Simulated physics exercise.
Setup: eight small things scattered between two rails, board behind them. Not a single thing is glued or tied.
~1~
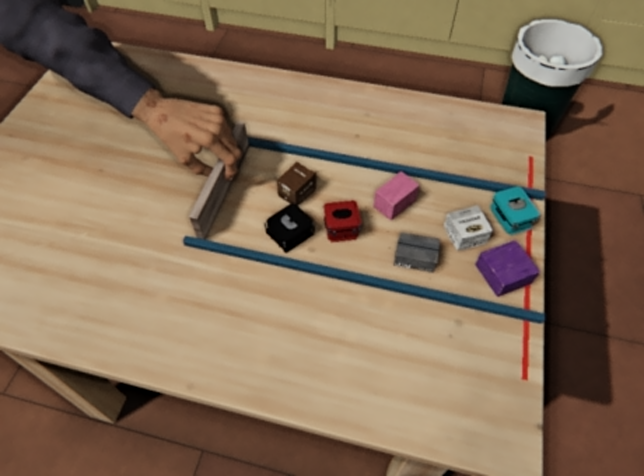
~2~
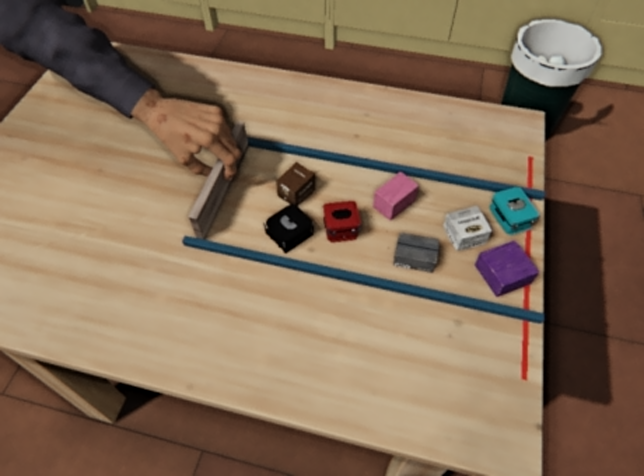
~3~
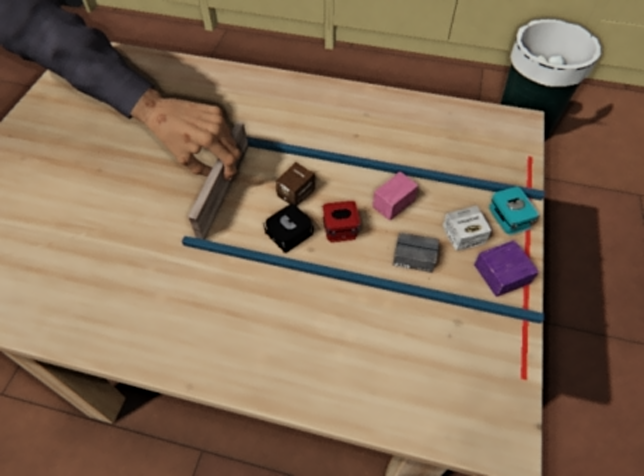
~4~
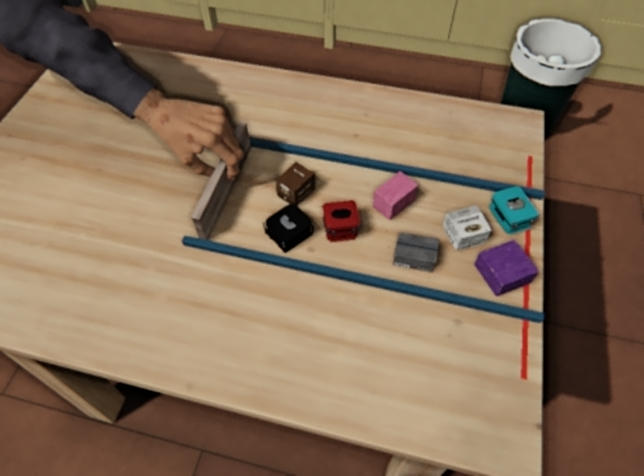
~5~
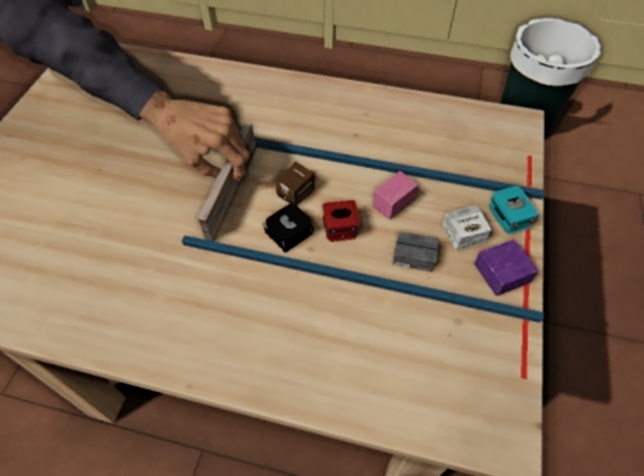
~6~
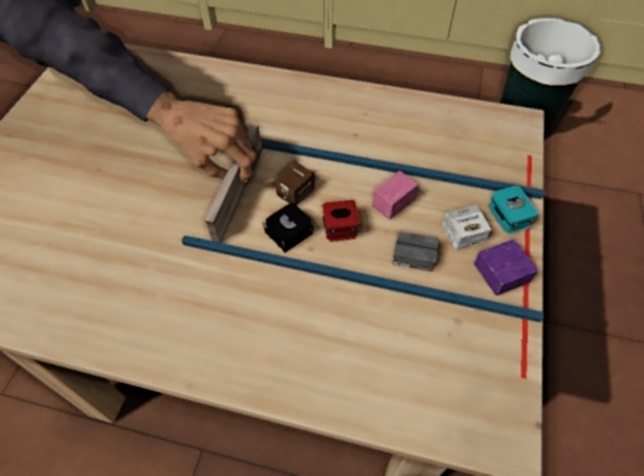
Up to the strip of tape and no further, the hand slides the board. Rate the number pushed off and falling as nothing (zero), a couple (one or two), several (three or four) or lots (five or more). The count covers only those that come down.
It is lots.
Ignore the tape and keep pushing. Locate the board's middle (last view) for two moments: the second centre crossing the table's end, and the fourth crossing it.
The first one at (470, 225), the next at (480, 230).
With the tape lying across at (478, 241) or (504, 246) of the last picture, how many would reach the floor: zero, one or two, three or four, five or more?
First place: 3 or 4; second place: At least five.
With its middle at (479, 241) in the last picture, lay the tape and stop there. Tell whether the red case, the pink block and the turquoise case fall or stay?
The red case keeps its place, the pink block keeps its place and the turquoise case slips off.
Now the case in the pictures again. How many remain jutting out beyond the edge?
As for overhanging, the count is 1.
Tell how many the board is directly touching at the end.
It's touching 1 at the end.
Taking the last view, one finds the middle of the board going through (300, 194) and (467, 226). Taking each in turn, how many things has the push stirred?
In order, the tallies are 3 and 8.
A little later, none off yet; turquoise case at rest near (512, 210); purple block at rest near (505, 267); white box at rest near (466, 227).
Next, none off yet; turquoise case at rest near (512, 210); purple block moving near (511, 267); white box shifted a little near (477, 223).
Later still, one off so far; turquoise case shifted about its own width near (550, 207); purple block dropping near (541, 345); white box shifted well along near (547, 235).
When it is over, the number that fall off is five or more; down, black case, red case, pink block, grey box, white box, purple block and turquoise case.
